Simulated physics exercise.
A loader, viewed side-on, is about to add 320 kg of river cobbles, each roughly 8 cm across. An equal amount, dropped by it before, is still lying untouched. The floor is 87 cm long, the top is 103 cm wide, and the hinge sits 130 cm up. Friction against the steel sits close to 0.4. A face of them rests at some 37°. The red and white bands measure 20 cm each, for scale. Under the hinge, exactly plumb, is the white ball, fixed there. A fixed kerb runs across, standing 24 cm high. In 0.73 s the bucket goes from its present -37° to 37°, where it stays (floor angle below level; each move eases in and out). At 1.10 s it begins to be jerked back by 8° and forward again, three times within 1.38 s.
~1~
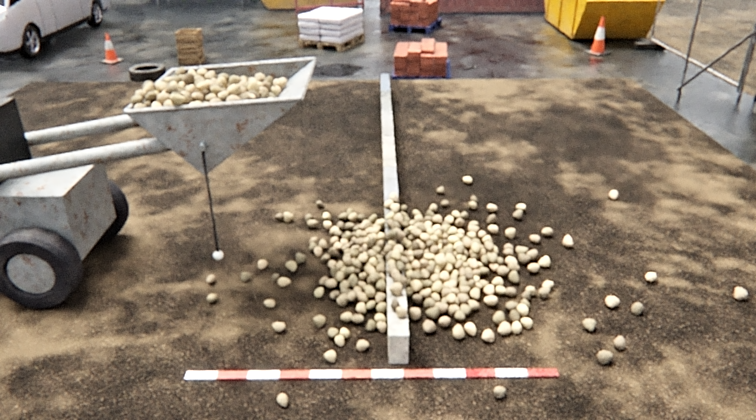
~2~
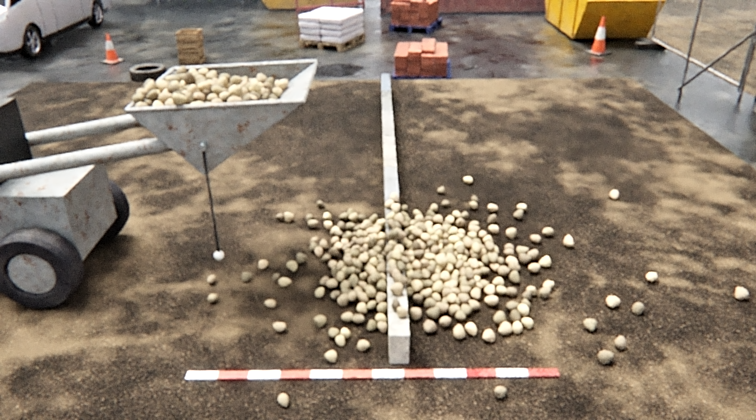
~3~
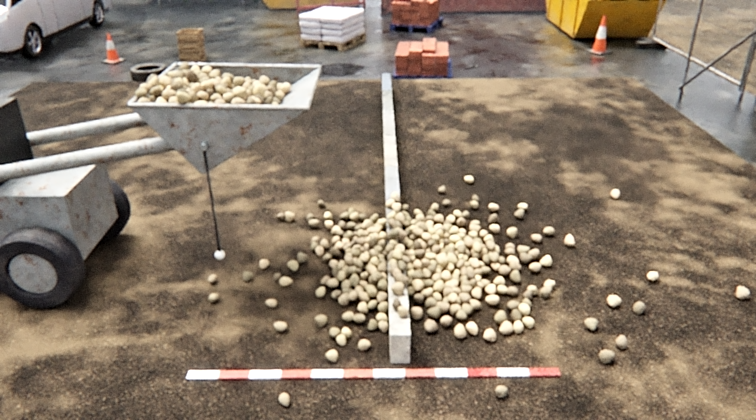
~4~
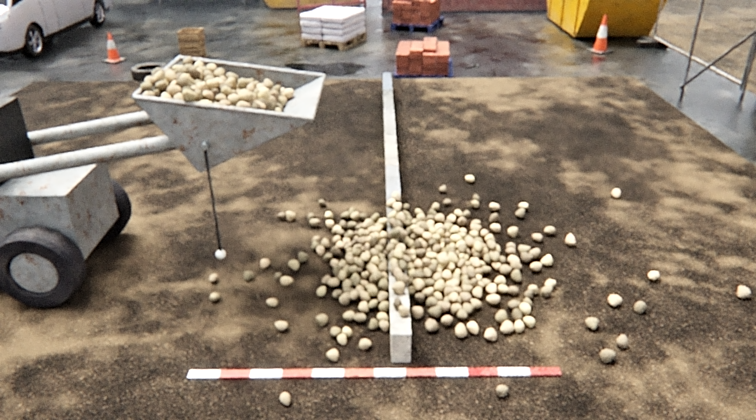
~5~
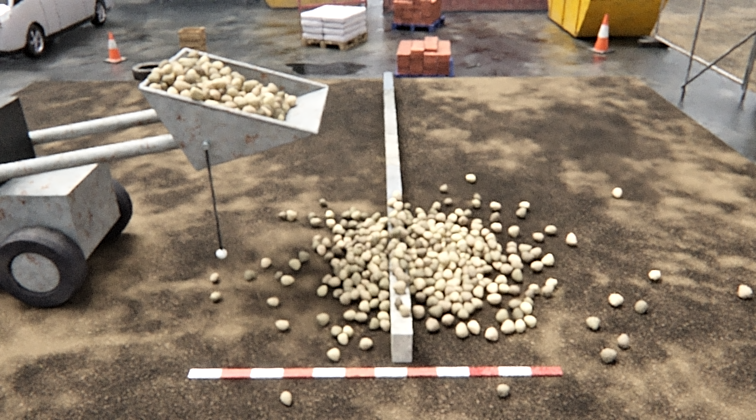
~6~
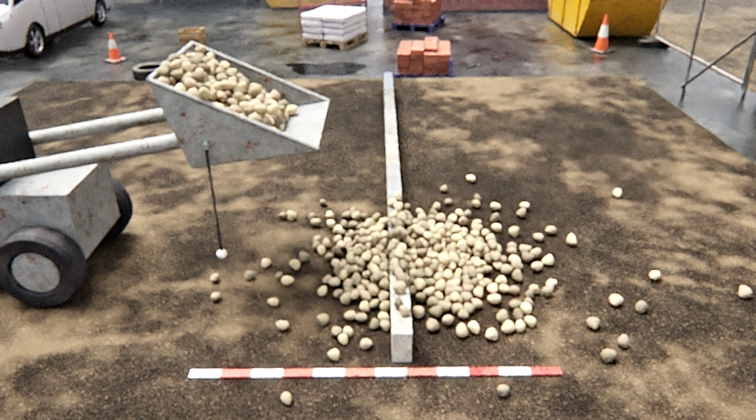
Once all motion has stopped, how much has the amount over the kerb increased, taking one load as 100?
It has increased by some 5 per cent.
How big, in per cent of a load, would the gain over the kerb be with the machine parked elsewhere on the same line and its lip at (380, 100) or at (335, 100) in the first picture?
First place: Roughly 85 %; second place: Roughly 30 %.
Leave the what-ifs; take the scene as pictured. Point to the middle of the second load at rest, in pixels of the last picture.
Roughly at (351, 255) in the last picture.
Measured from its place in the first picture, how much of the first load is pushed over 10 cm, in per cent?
About 10 %.
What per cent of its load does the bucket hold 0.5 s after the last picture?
80 %.
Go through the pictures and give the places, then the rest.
The first frame shows lip at (302, 99), floor tilted -37°, highest stones at (207, 80). The earlier load is highest near (397, 250), 30 cm above ground level, 42 % on this side of the kerb, 58 % over the kerb.
In the second frame, the bucket is at -35°, its lip at (304, 101); the top of the load is at (202, 79).
The third frame shows lip at (308, 108), floor tilted -31°, highest stones at (194, 77).
In the fourth frame, the bucket is at -25°, its lip at (313, 119); the top of the load is at (186, 71).
In the fifth frame, the bucket is at -17°, its lip at (317, 133); the top of the load is at (188, 66).
The sixth frame shows lip at (318, 149), floor tilted -8°, highest stones at (195, 61).
Then, 0.2 s after the last picture the floor is at 26°; in per cent of one load, 100 in the bucket, 42 on this side of the kerb, 58 over the kerb; the foremost stones are at (625, 267).
Then, 0.5 s after the last picture the floor is at 37°; in per cent of one load, 82 in the bucket, 60 on this side of the kerb, 58 over the kerb; the foremost stones are at (625, 267).
Then, 2.6 s after the last picture the floor is at 37°; in per cent of one load, 0 in the bucket, 137 on this side of the kerb, 63 over the kerb; the foremost stones are at (625, 267).
Then, 5.2 s after the last picture the floor is at 37°; in per cent of one load, 0 in the bucket, 137 on this side of the kerb, 63 over the kerb; the foremost stones are at (625, 267). Net gain over the kerb, 5.
